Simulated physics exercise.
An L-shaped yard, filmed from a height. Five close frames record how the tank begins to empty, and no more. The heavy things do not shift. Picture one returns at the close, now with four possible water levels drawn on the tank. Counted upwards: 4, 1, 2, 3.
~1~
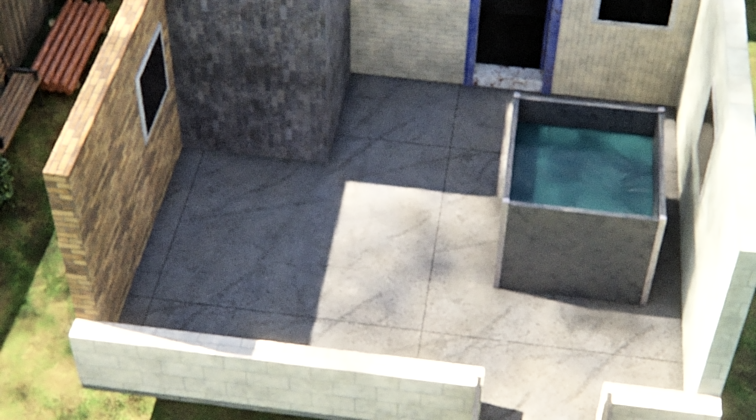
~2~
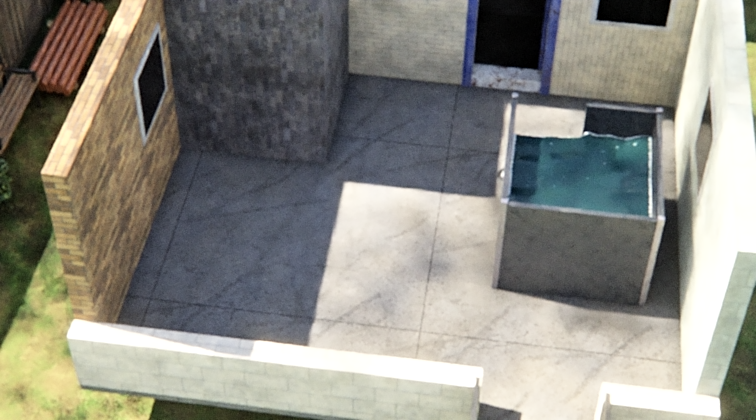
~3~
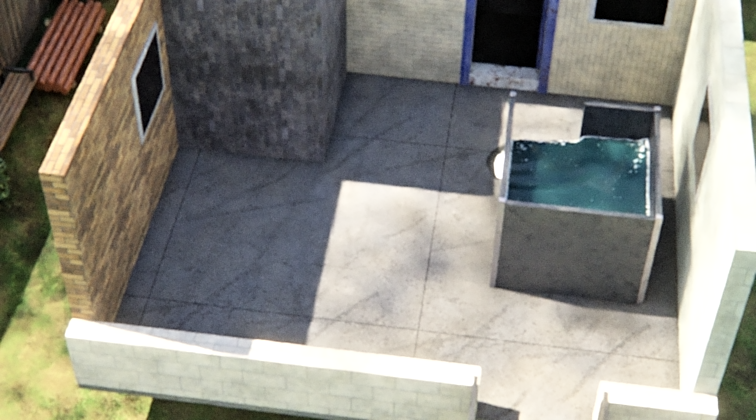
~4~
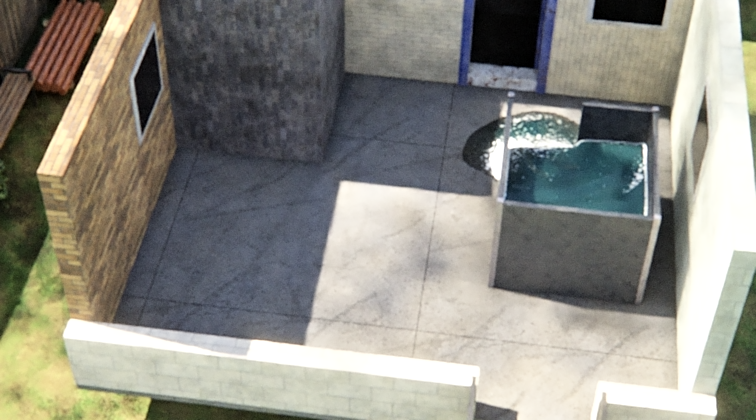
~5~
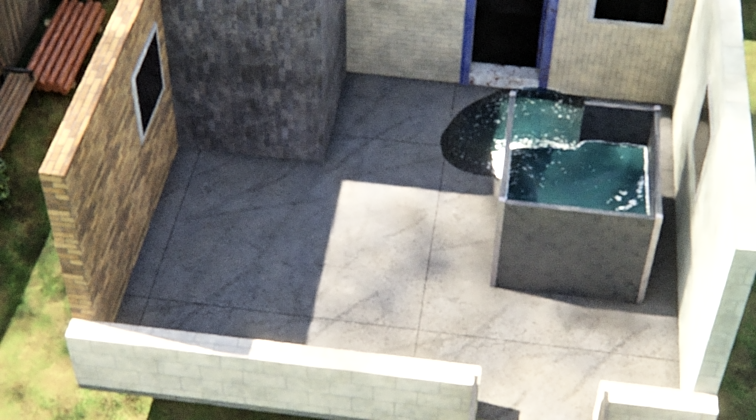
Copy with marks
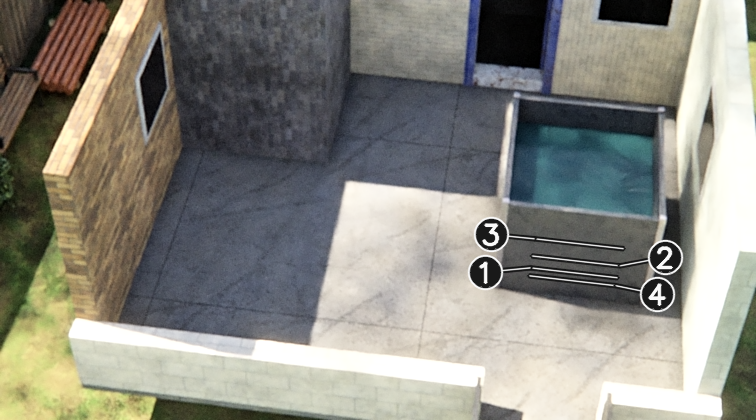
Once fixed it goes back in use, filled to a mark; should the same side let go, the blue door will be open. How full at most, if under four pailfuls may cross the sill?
The limit is 1.
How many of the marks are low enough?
Two.
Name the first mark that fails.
2 it is.
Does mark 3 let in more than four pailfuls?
Yes, it does.
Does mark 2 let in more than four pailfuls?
Yes.
On the marked copy, 1 at (573, 272); 2 at (575, 260); 3 at (578, 243); 4 at (572, 280); from the bottom up 4, 1, 2, 3.
With 1, a bucket or two gets in.
With 2, about 8 bucketfuls get in.
With 3, dozens of bucketfuls pour in.
With 4, nothing gets over.
